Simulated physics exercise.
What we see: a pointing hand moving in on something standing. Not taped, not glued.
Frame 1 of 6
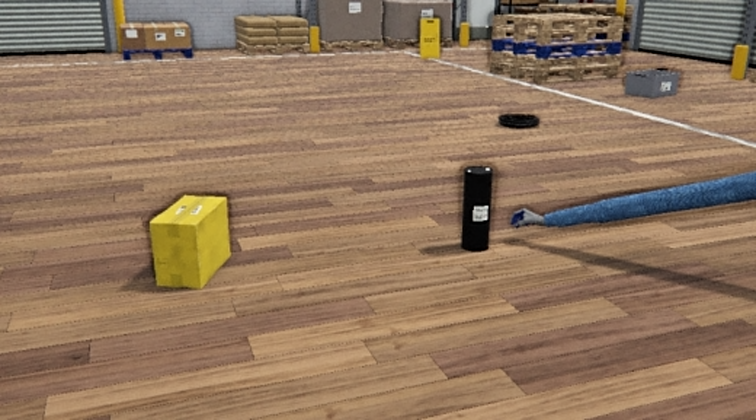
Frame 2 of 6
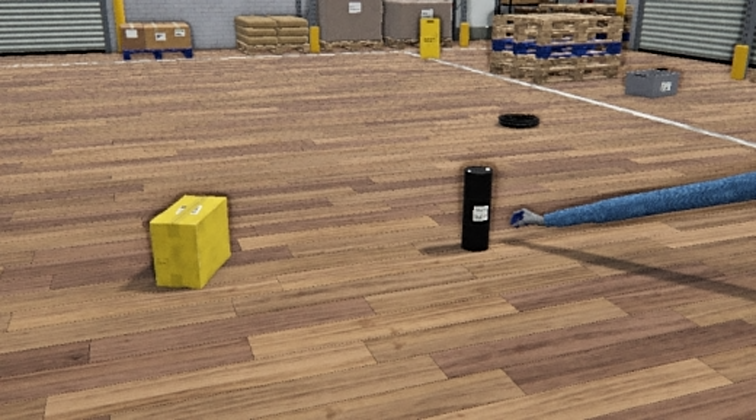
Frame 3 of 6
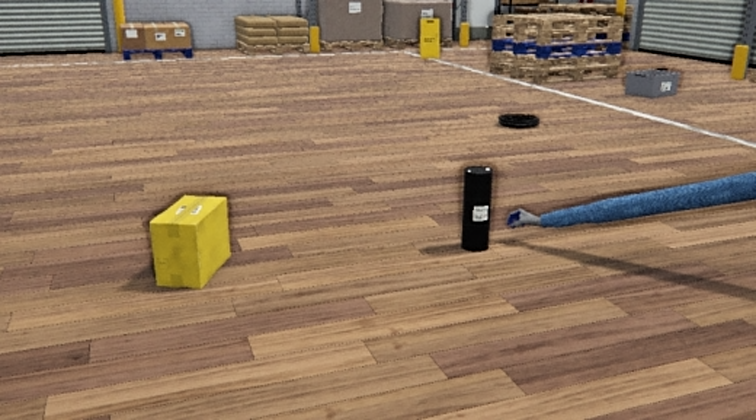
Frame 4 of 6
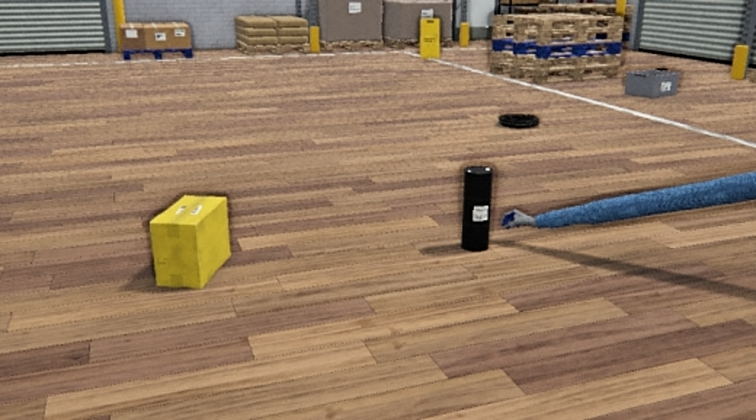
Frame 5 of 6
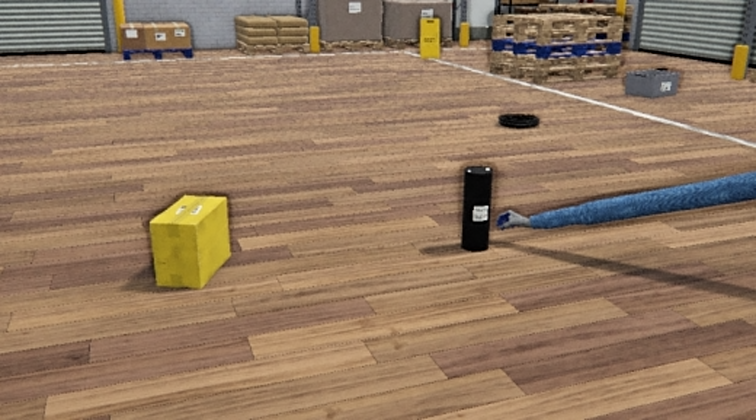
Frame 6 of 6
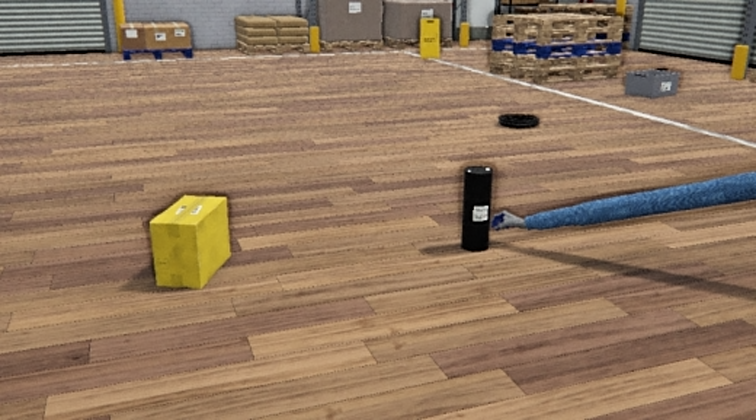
The video shows a black canister standing on a wooden warehouse floor, with a yellow box to its left. A hand on a blue-sleeved arm moves slightly left toward the canister from the right, while everything else stays still.
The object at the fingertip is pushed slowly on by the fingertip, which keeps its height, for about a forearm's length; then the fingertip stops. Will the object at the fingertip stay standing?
Yes.
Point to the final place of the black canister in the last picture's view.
At about (408, 217).
Then, 0.40 s past the last view, black canister displaced about its own width near (454, 212).
Then, 0.80 s past the last view, black canister displaced well along near (425, 215).
Finally, moved from the start, black canister. Final places as the last picture's camera would see them, black canister near (408, 217).
